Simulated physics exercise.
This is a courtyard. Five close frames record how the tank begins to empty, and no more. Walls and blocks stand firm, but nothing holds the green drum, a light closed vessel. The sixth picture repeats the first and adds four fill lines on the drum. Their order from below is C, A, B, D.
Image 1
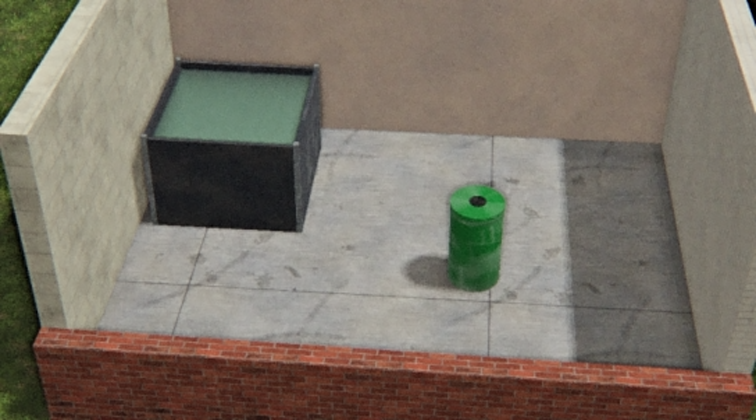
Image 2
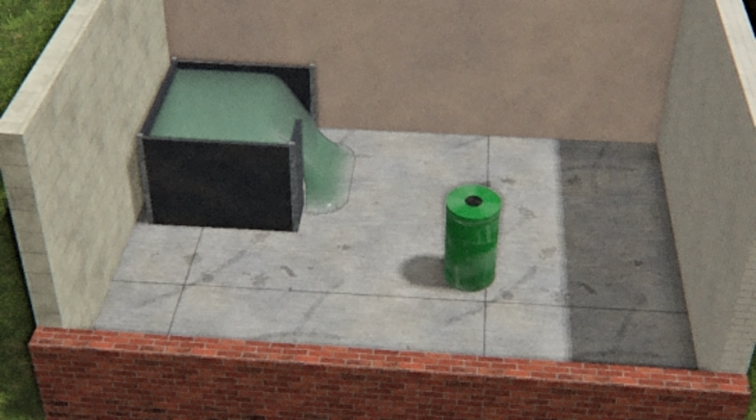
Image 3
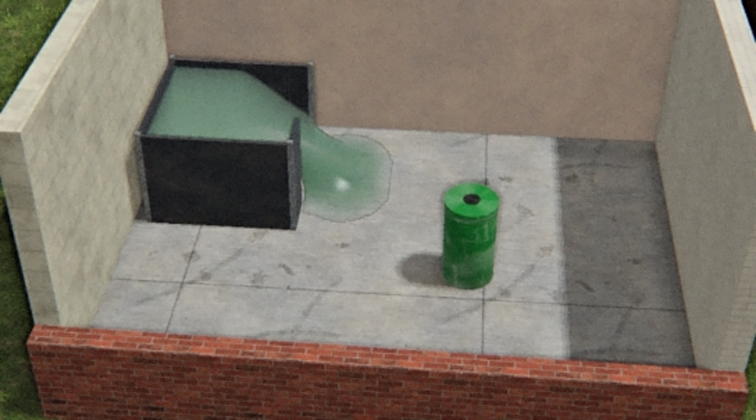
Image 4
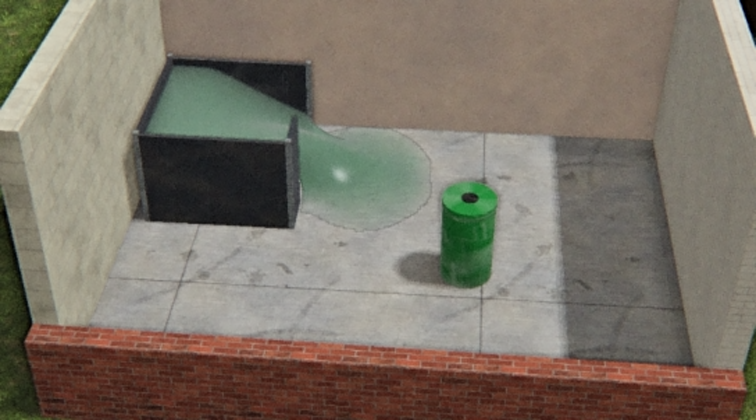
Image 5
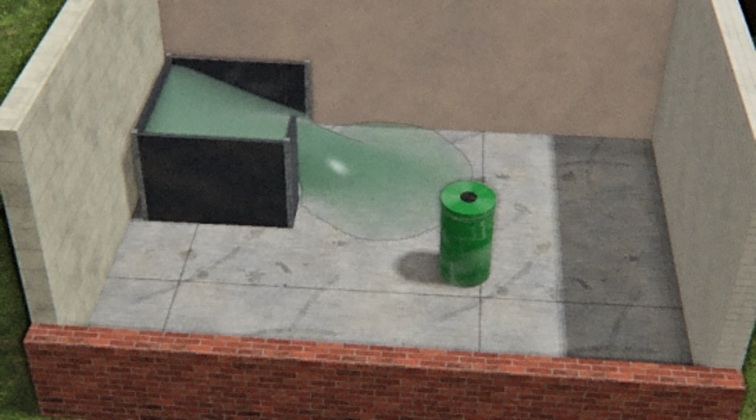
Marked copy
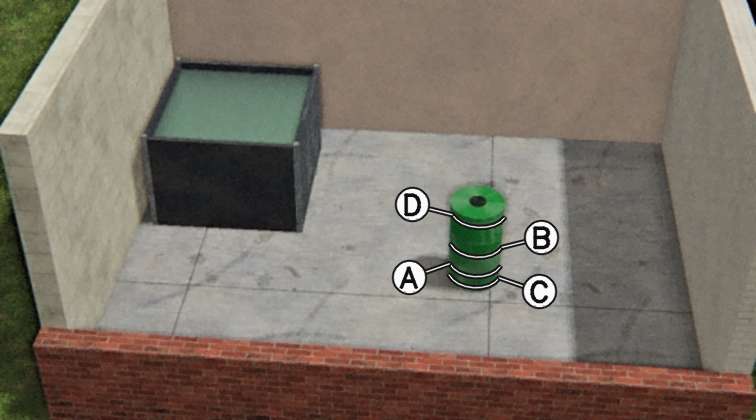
We see a walled courtyard with a dark tank full of greenish water at the left and a green drum standing nearby; the tank's right side opens, and water pours out, spreading rightward across the paved ground.
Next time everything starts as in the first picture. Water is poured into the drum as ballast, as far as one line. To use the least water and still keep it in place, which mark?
Take A.
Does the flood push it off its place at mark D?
No, that is safe.
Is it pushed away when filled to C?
Yes.
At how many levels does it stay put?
Three.
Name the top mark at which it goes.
That would be C.
In white, A at (474, 276); B at (475, 257); C at (473, 287); D at (478, 227); from the bottom up C, A, B, D.
If A is chosen, it does not move.
If B is chosen, it does not move.
If C is chosen, it is pushed about 3 times its own width away.
If D is chosen, it does not move.
